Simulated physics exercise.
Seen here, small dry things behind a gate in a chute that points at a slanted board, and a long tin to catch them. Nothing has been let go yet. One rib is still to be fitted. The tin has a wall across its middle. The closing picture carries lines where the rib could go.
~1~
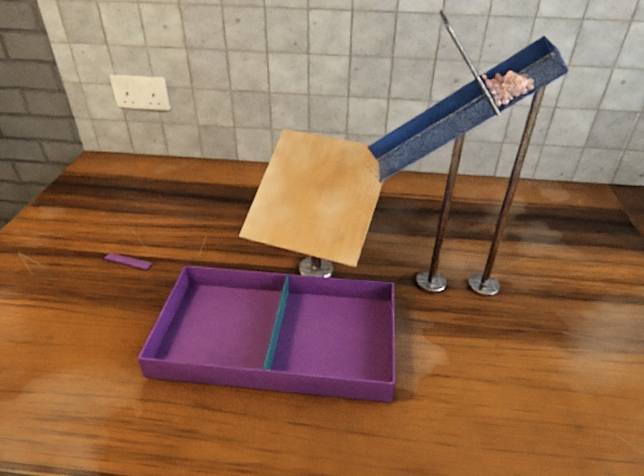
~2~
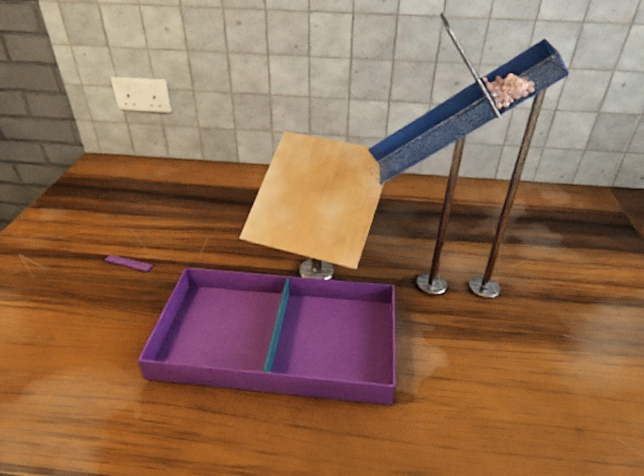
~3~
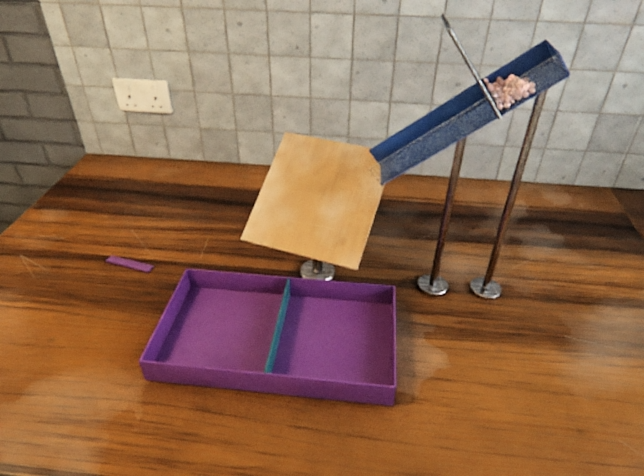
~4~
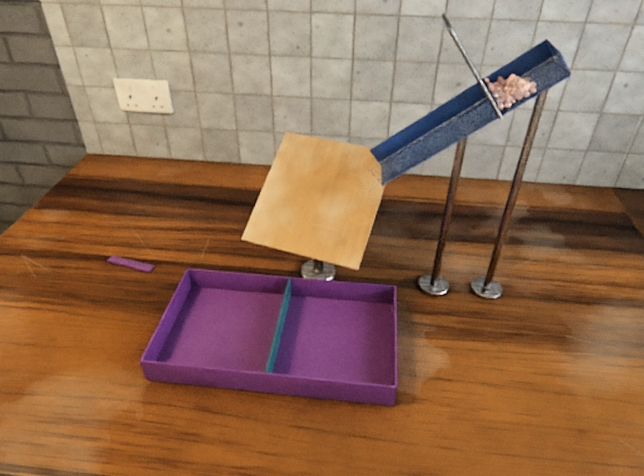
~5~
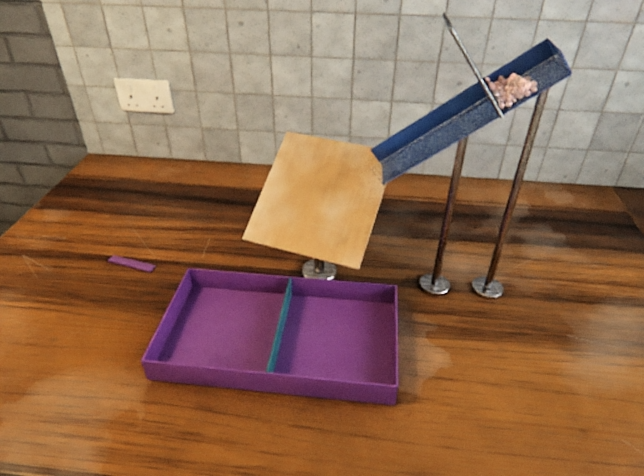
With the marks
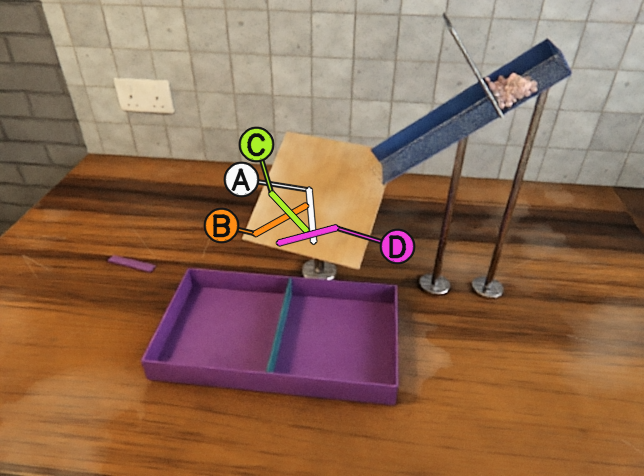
A purple tin with a teal wall across its middle sits on a glossy brown wooden surface before a grey tiled wall, seen from the front and slightly above. Behind it stands a slanted pale wooden board, and to the right a blue chute on two rods holds small pink pieces behind a thin gate. Nothing moves except the view, which shifts very slightly.
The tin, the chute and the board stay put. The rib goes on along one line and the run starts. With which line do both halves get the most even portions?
Choose C.
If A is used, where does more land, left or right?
More lands on the right.
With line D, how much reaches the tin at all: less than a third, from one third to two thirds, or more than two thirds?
More than two thirds.
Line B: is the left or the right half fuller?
Left.
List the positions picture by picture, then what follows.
In the first frame, load behind the gate near (505, 87), sugar pearls; lip of the chute near (380, 172), sloping fairly steeply.
In the second frame, middle of the board near (317, 194), tilted fairly steeply; middle of its low edge near (295, 253); of its high edge near (337, 141).
In the third frame, front corners of the tin near (140, 361) and (395, 387); front end of its middle wall near (265, 374).
In the fourth frame, middle of the load near (507, 90); lip near (382, 175).
In the fifth frame, middle of the load near (508, 89); lip near (383, 175).
On the marked copy, line A from (309, 190) to (313, 241); line B from (305, 205) to (255, 233); line C from (271, 193) to (305, 230); line D from (335, 227) to (279, 242).
If A is chosen, of what is caught, a small share in the left half, the bulk in the right.
If B is chosen, of what is caught, the bulk in the left half, a small share in the right.
If C is chosen, of what is caught, close to a third in the left half, close to two thirds in the right.
If D is chosen, of what is caught, all but a few in the left half, a small share in the right.
